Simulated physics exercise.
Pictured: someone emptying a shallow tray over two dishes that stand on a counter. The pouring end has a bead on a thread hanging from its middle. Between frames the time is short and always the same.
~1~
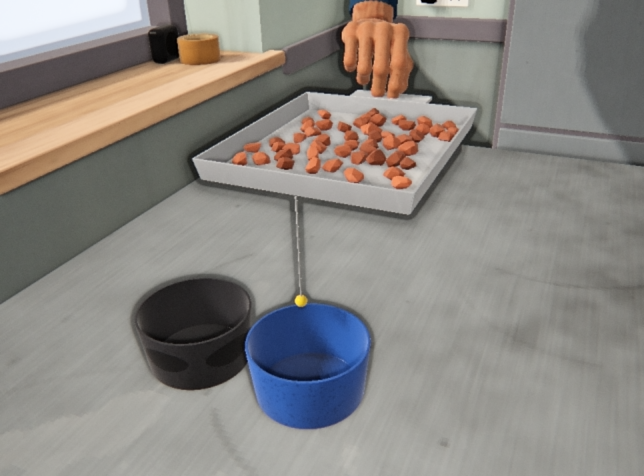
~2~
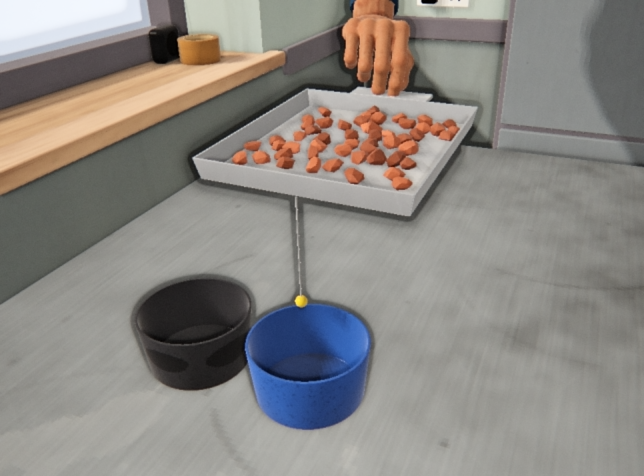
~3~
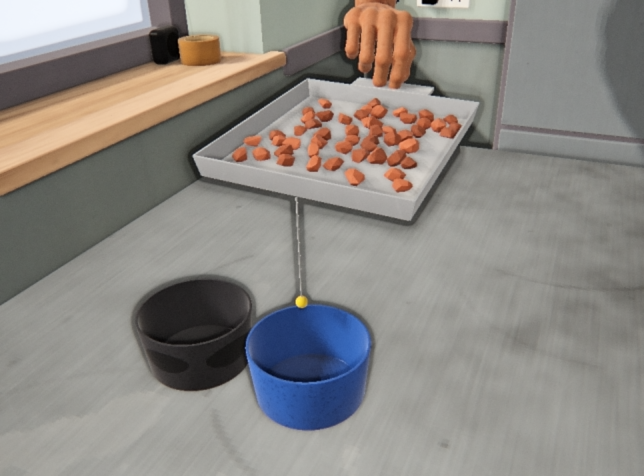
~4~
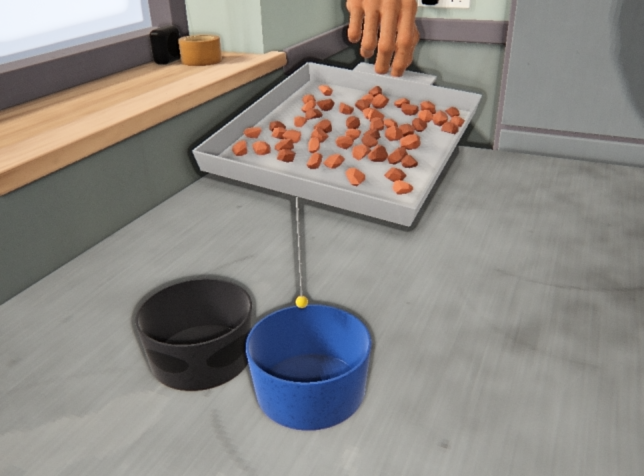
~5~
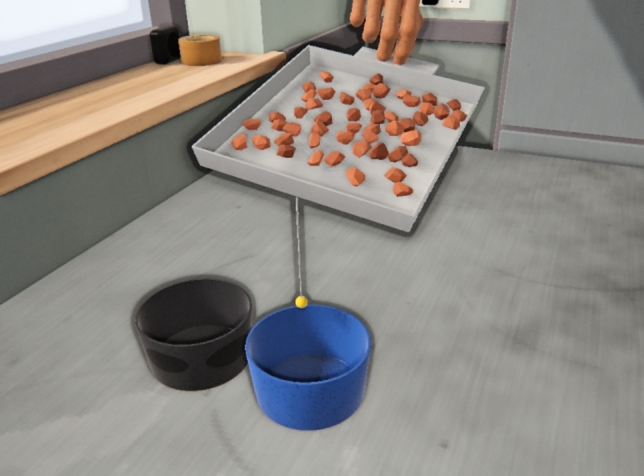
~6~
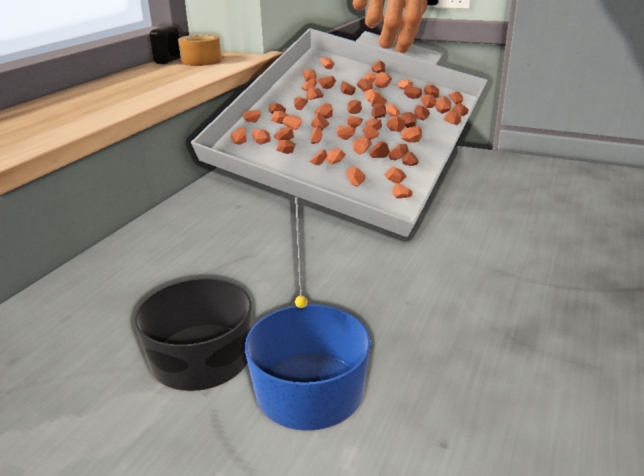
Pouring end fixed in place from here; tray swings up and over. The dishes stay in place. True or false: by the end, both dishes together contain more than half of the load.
False.
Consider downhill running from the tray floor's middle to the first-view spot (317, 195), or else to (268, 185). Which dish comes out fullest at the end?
I'd say the one to the right first, then the one to the left.
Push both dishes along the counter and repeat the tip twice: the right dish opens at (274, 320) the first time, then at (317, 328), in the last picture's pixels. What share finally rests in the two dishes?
Some 0 percent in the first case, 20 percent in the second.
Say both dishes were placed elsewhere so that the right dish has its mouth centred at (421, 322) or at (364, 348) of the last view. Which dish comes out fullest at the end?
It comes out as the one to the right in the first try and the one to the right in the second.
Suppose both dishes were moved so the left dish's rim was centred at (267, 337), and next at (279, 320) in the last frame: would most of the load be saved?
The dishes end up with the lesser share in the first try and the greater share in the second.
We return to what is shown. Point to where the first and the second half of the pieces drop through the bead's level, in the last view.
Around (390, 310), followed by around (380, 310).
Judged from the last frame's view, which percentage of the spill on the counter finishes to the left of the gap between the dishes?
Close to 0 %.
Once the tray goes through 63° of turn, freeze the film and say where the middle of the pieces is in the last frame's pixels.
Somewhere about (386, 191).
Soon after the last picture, tray tipped steeply; all on the tray.
A little later, tray tipped past a quarter turn; about half on the tray; a small part in the right dish; about a third outside both; a small part in the air.
Later still, tray tipped past a quarter turn; a small part in the right dish; most outside both.
At rest, tray tipped past a quarter turn; a small part in the right dish; none in the left dish; most outside both.
